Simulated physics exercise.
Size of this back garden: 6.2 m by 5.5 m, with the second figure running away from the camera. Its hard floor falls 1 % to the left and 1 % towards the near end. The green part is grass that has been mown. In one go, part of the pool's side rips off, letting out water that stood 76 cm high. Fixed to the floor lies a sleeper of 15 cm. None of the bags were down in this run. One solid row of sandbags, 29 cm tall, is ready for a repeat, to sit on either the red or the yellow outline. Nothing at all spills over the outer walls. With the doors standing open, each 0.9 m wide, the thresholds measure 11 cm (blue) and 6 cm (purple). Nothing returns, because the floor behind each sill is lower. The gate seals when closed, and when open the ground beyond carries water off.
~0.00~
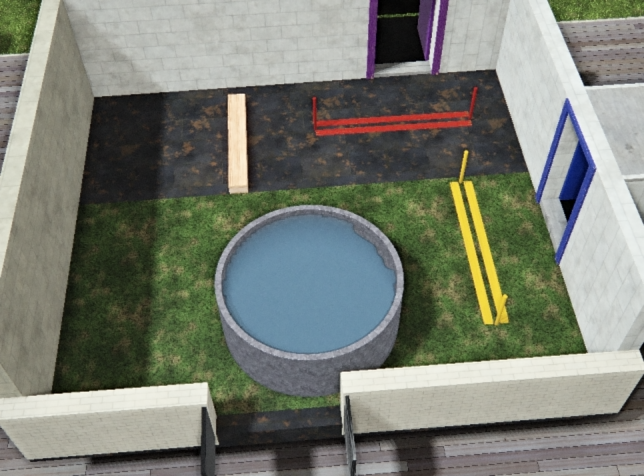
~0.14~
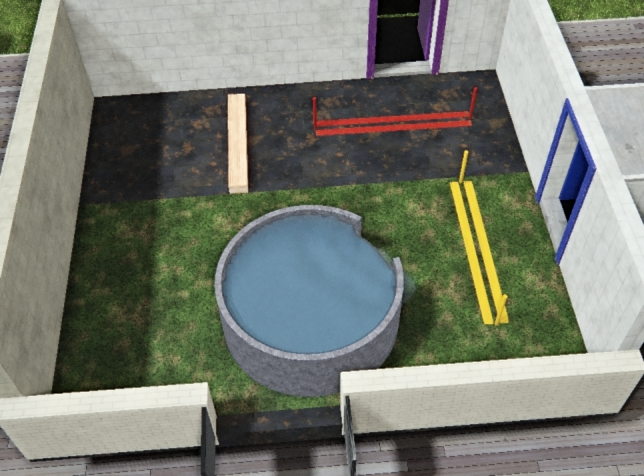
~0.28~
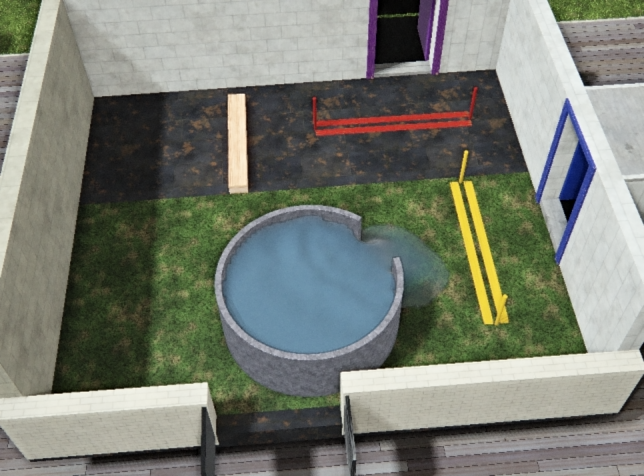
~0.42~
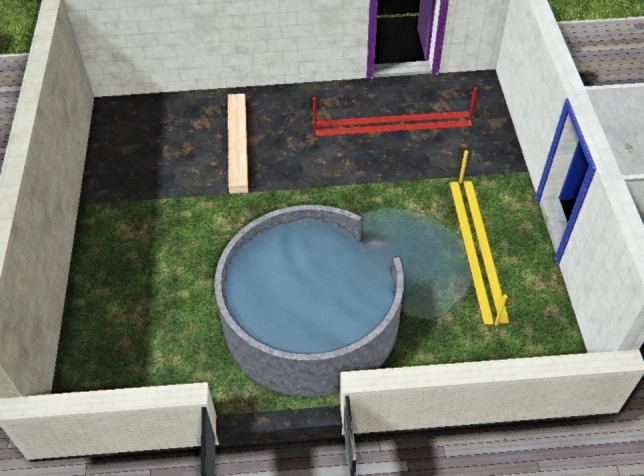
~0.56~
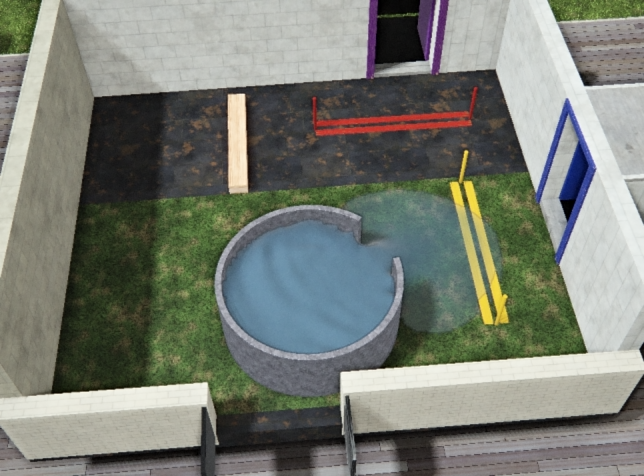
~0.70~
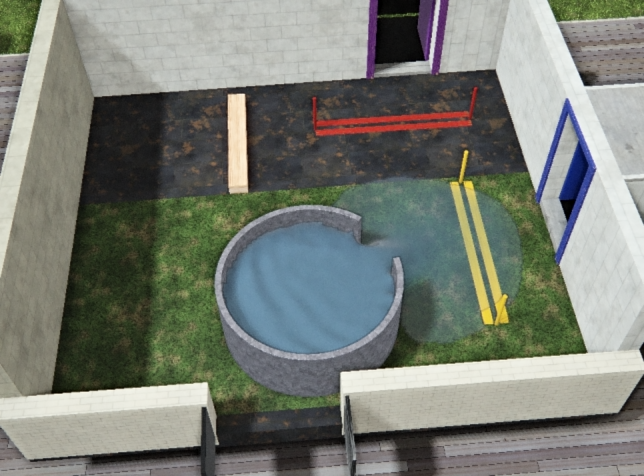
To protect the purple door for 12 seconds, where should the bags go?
On the red mark.
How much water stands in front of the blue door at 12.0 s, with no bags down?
I'd say close to 7.0 cm.
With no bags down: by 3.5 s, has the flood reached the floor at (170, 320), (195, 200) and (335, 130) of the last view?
Point 1: Unwetted; point 2: Unwetted; point 3: Submerged.
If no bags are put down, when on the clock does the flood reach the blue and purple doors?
Blue 0.9 s, purple 2.0 s.
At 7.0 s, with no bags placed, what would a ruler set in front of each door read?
Depths in centimetres: Blue 10, purple 8.
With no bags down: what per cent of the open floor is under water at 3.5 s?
Wet share: Near 50 %.
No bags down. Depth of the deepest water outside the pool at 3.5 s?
22 cm.
After 1.4 s water covers 30 % of the floor and is deepest (36 cm) near (380, 269) in the run without bags; in at the purple door, 0 L with no bags, 0 L with the row on red, 0 L on yellow.
After 2.2 s water covers 45 % of the floor and is deepest (28 cm) near (489, 71) in the run without bags; in at the purple door, 0 L with no bags, 0 L with the row on red, 24 L on yellow.
After 3.5 s water covers 50 % of the floor and is deepest (22 cm) near (380, 269) in the run without bags; in at the purple door, 22 L with no bags, 1 L with the row on red, 105 L on yellow.
After 7.0 s water covers 70 % of the floor and is deepest (14 cm) near (249, 137) in the run without bags; in at the purple door, 67 L with no bags, 3 L with the row on red, 183 L on yellow.
After 12.0 s water covers 95 % of the floor and is deepest (12 cm) near (368, 402) in the run without bags; in at the purple door, 71 L with no bags, 4 L with the row on red, 192 L on yellow.
